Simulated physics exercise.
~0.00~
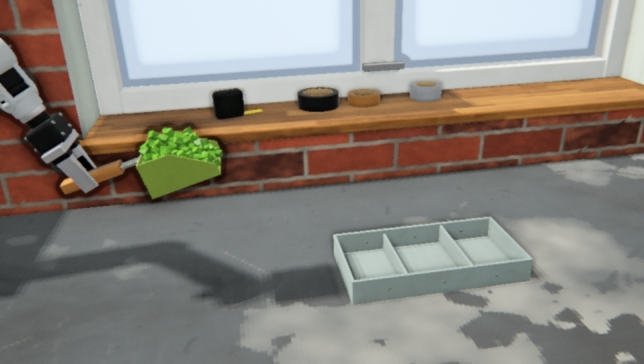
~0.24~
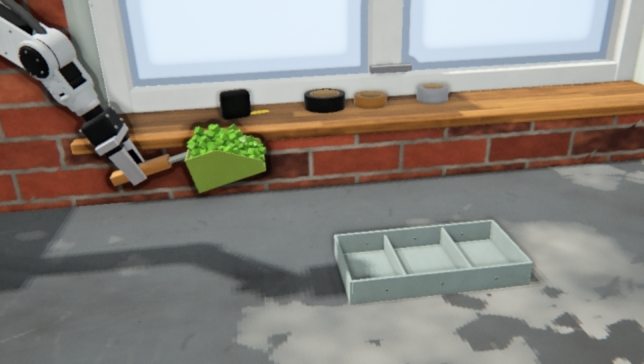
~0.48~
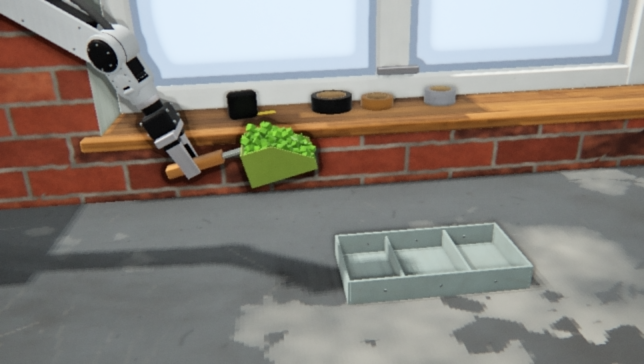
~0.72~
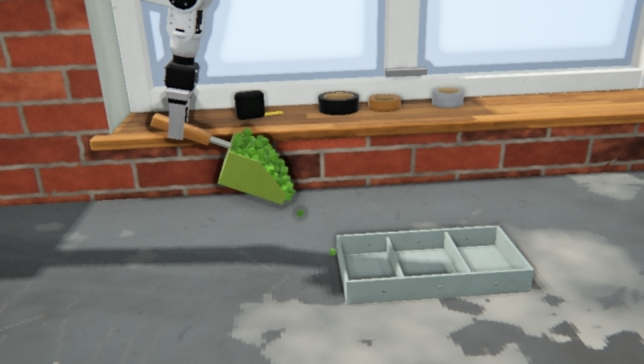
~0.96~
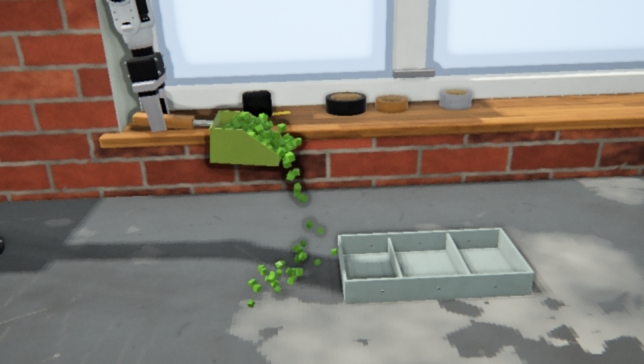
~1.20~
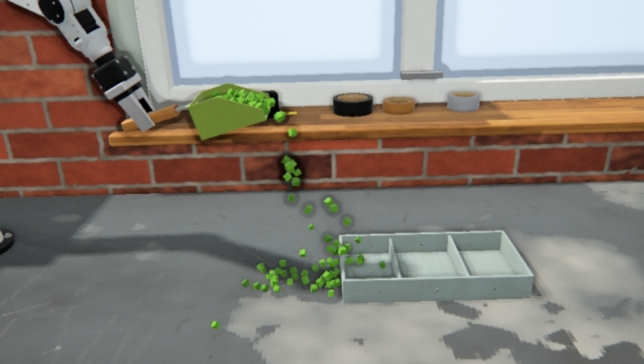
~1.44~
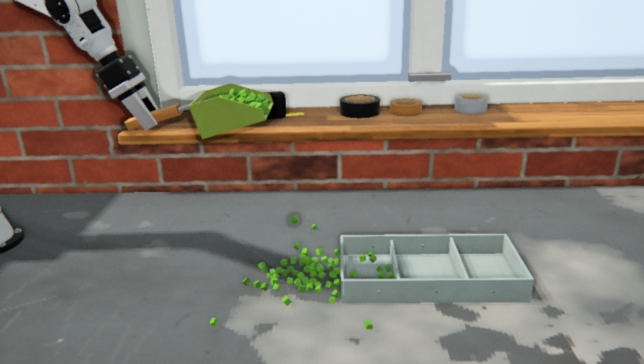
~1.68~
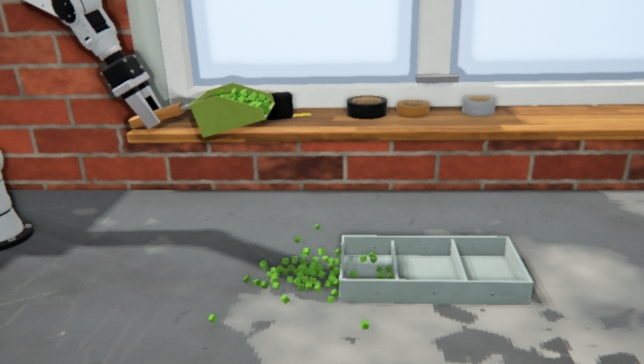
In this clip, a robot arm carries a green scoop of green pieces rightward toward a three-part tray, tips it early, then draws back and levels it, leaving many pieces piled on the grey surface beside the tray, a few in its left compartment, and the rest in the scoop.
